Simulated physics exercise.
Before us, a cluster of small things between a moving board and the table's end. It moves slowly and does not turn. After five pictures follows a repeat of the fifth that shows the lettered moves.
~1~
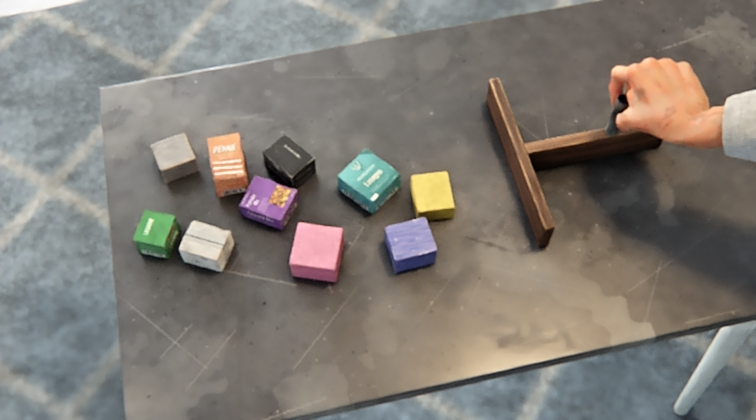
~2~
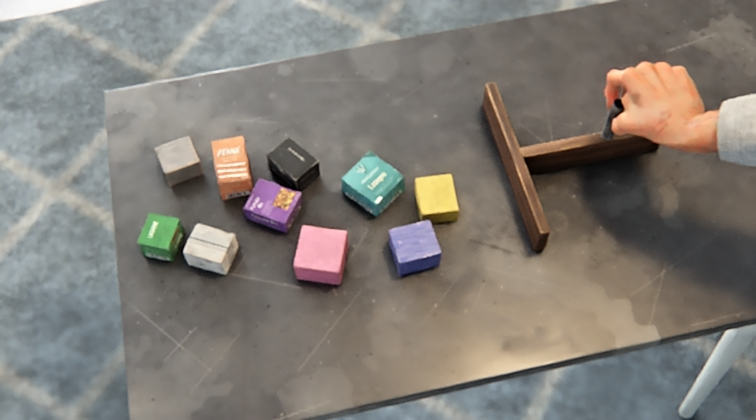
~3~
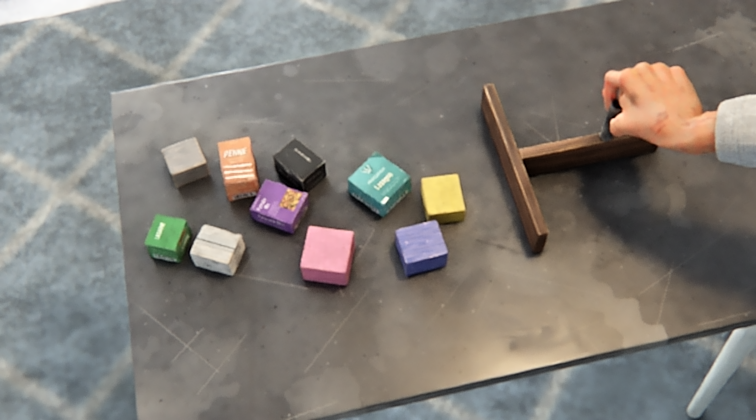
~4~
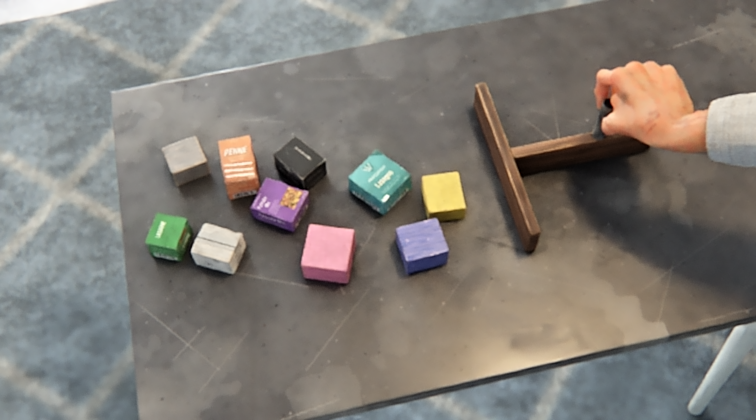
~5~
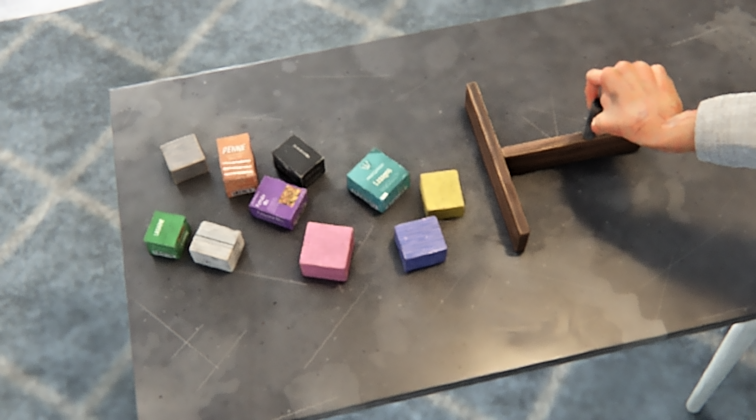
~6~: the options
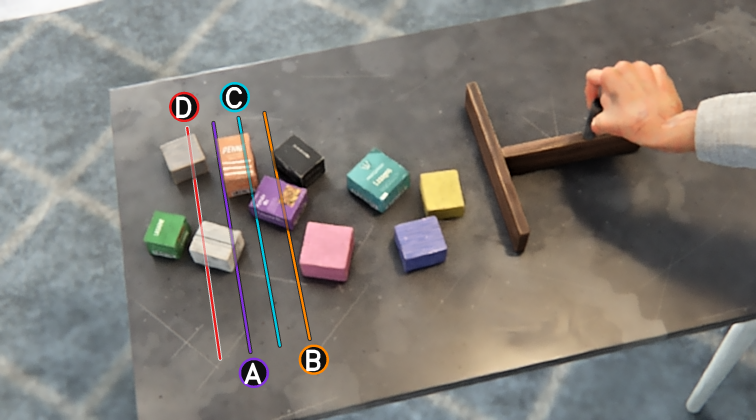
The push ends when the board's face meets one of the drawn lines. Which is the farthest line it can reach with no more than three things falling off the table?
At D, and not beyond.
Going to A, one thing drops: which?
The green box.
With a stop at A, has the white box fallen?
No.
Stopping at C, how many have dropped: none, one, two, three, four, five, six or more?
In all, none.
On the marked copy, A at (230, 229); B at (285, 217); C at (258, 223); D at (202, 234).
Taking D. A third of the way, board (393, 175); blue block (383, 255); yellow block (376, 220).
Two thirds of the way, board (285, 197); green box (152, 232); grey block (165, 150).
When it is over, board (200, 214); white box over the edge; green box over the edge; two fallen.
As for the rest, A is within the limit but short; B is within the limit but short; C is within the limit but short.
